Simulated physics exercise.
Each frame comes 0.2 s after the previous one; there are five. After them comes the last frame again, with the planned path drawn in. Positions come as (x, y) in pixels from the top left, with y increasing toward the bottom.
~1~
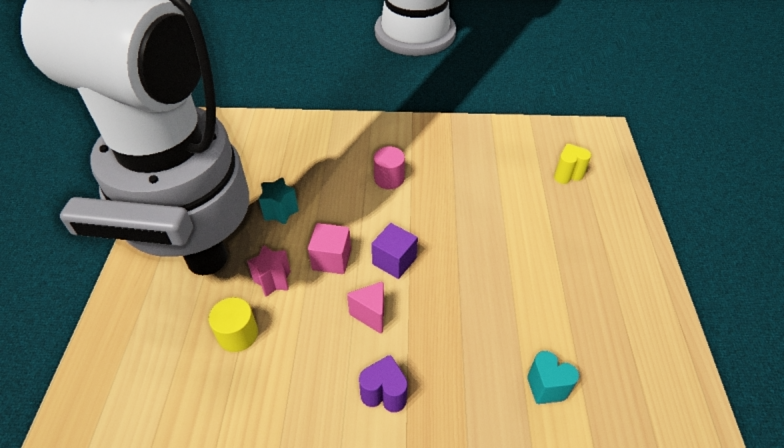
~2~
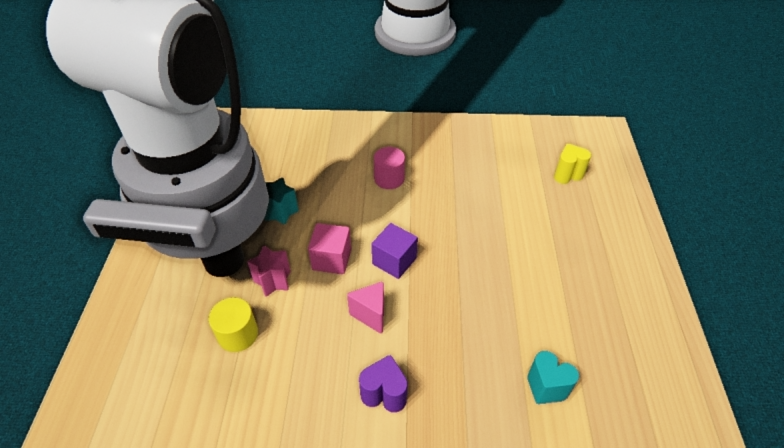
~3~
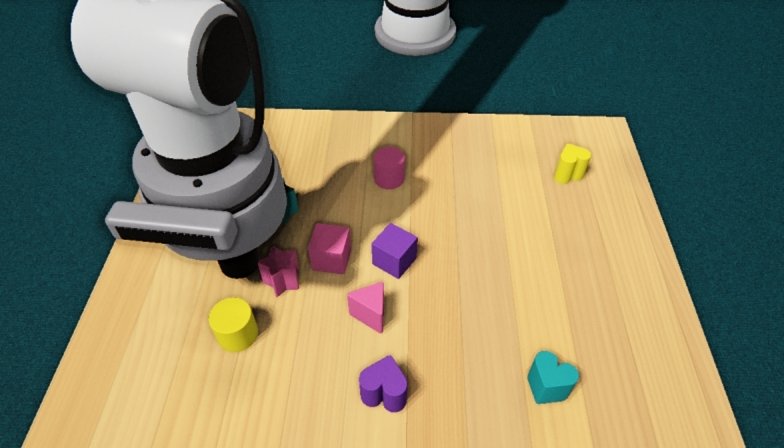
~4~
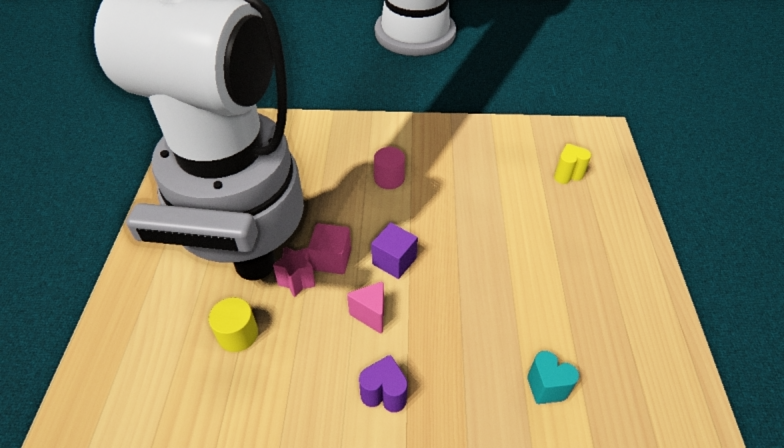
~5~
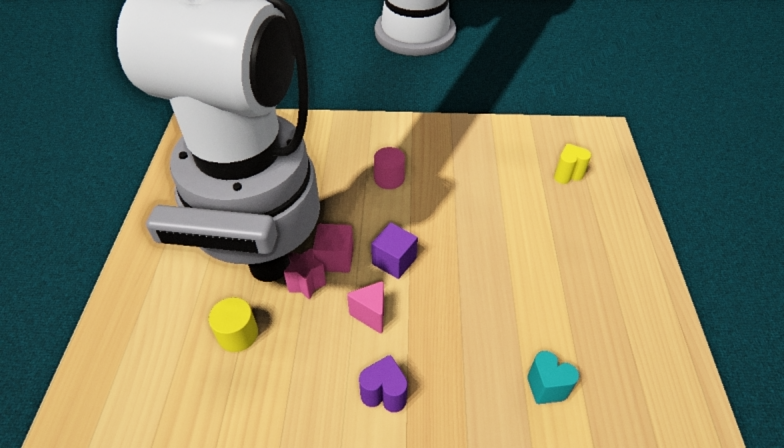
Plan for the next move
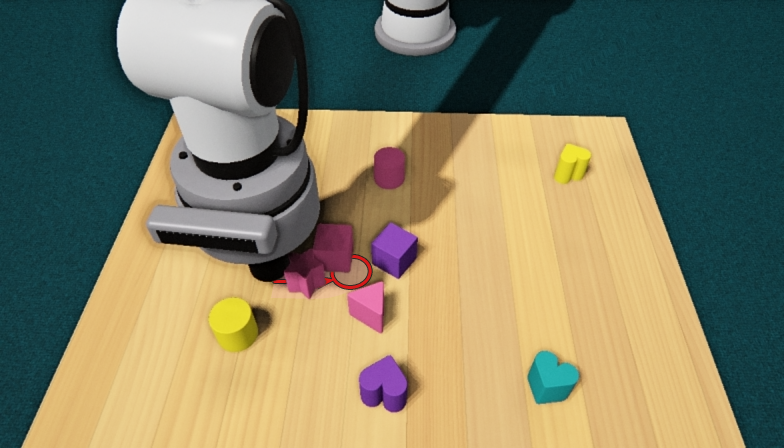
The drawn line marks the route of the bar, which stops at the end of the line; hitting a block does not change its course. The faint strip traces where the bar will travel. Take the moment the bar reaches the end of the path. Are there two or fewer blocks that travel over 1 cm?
Yes, that is how it ends up.
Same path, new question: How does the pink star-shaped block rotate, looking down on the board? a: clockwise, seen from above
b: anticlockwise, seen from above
Letter a.
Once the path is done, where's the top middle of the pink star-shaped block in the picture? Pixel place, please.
Most likely (376, 267).
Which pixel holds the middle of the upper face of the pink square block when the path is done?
The centre of its top face lies at (365, 224).
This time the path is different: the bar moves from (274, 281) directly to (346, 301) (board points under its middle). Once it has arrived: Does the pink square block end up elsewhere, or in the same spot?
It moves.
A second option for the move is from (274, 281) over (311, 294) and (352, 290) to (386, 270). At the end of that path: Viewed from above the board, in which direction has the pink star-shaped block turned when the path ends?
Looking down: Clockwise.
The line goes from (274, 281) by way of (301, 282) and (327, 281) to (351, 272).
What follows on the original path. Halfway along, bar at (312, 267); pink star-shaped block at (344, 268); pink square block at (352, 235), turned 60° anticlockwise.
At the end, bar at (350, 256); pink star-shaped block at (376, 267), turned 30° clockwise; pink square block at (365, 224), turned 65° anticlockwise; purple square block unmoved.
